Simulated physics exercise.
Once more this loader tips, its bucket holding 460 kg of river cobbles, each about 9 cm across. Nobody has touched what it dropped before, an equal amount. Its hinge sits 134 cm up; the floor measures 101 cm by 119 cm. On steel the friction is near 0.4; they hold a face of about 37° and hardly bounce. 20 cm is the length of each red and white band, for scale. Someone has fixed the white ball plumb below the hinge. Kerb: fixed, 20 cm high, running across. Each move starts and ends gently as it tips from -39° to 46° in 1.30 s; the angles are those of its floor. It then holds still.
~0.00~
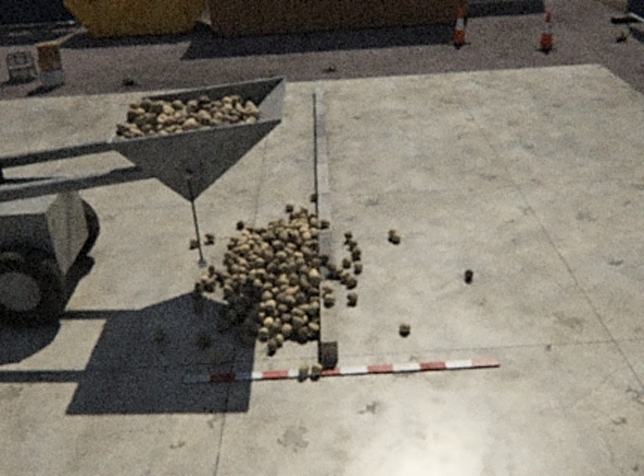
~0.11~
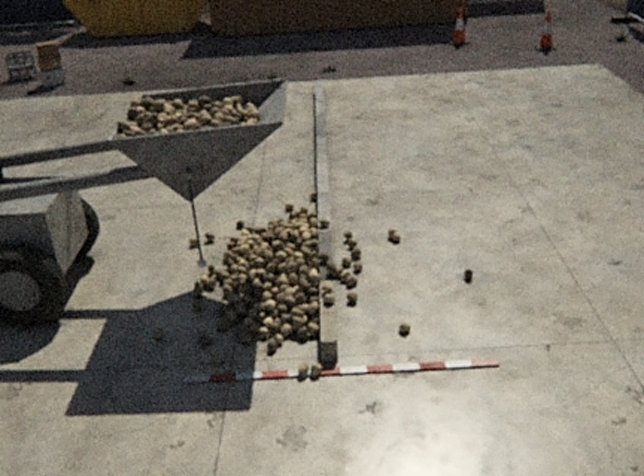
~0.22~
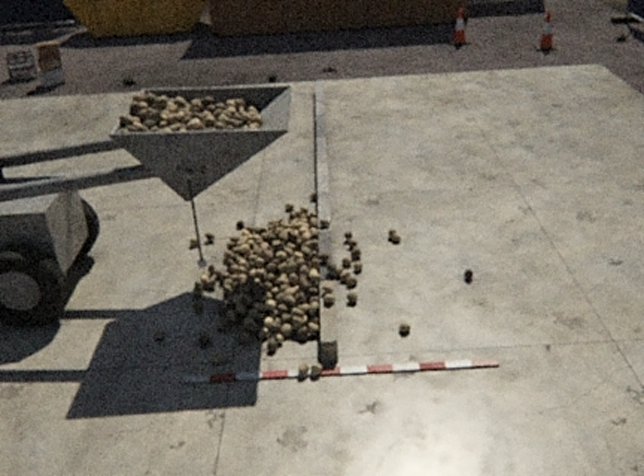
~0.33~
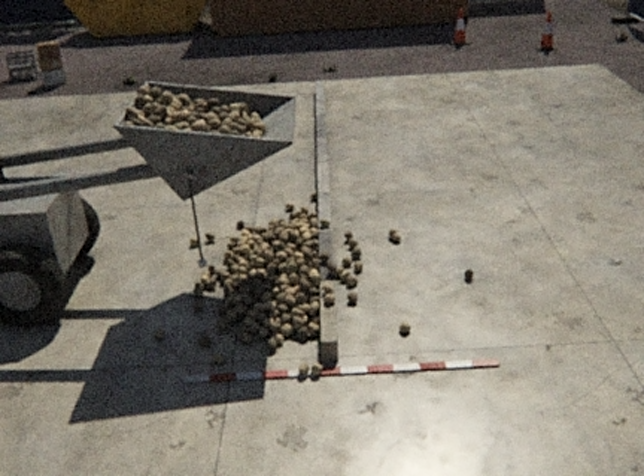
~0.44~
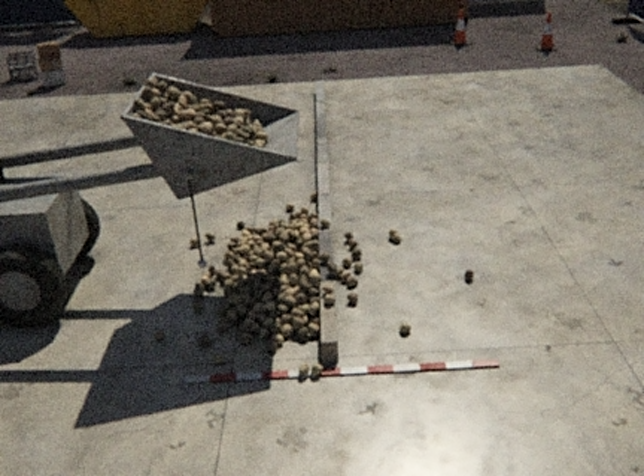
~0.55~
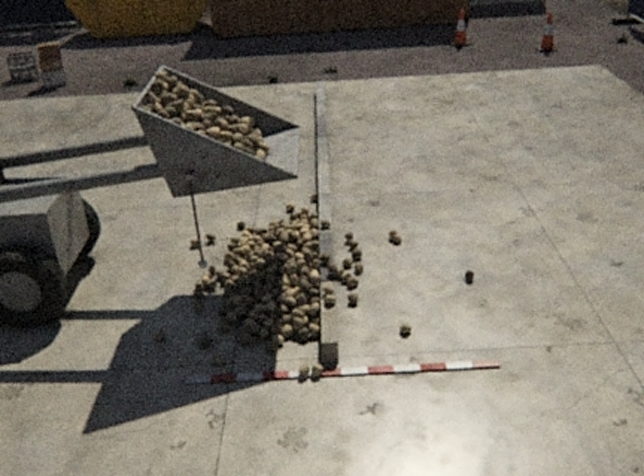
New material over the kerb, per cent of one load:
40 per cent.
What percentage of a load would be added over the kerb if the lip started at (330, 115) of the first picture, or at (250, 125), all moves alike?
Roughly 95 per cent, then 10 per cent.
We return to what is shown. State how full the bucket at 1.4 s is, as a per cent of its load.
Reading: Near 40 % of the load.
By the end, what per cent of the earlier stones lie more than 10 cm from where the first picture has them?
Roughly 10 % of them.
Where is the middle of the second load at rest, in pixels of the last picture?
Middle: Approx. (315, 264) px.
After 1.0 s the floor is at 33°; in per cent of one load, 100 in the bucket, 97 on this side of the kerb, 3 over the kerb; the foremost stones are at (384, 258).
After 1.4 s the floor is at 46°; in per cent of one load, 40 in the bucket, 155 on this side of the kerb, 6 over the kerb; the foremost stones are at (384, 258).
After 1.8 s the floor is at 46°; in per cent of one load, 1 in the bucket, 168 on this side of the kerb, 31 over the kerb; the foremost stones are at (425, 263).
After 4.5 s the floor is at 46°; in per cent of one load, 0 in the bucket, 157 on this side of the kerb, 43 over the kerb; the foremost stones are at (514, 272). Net gain over the kerb, 40.
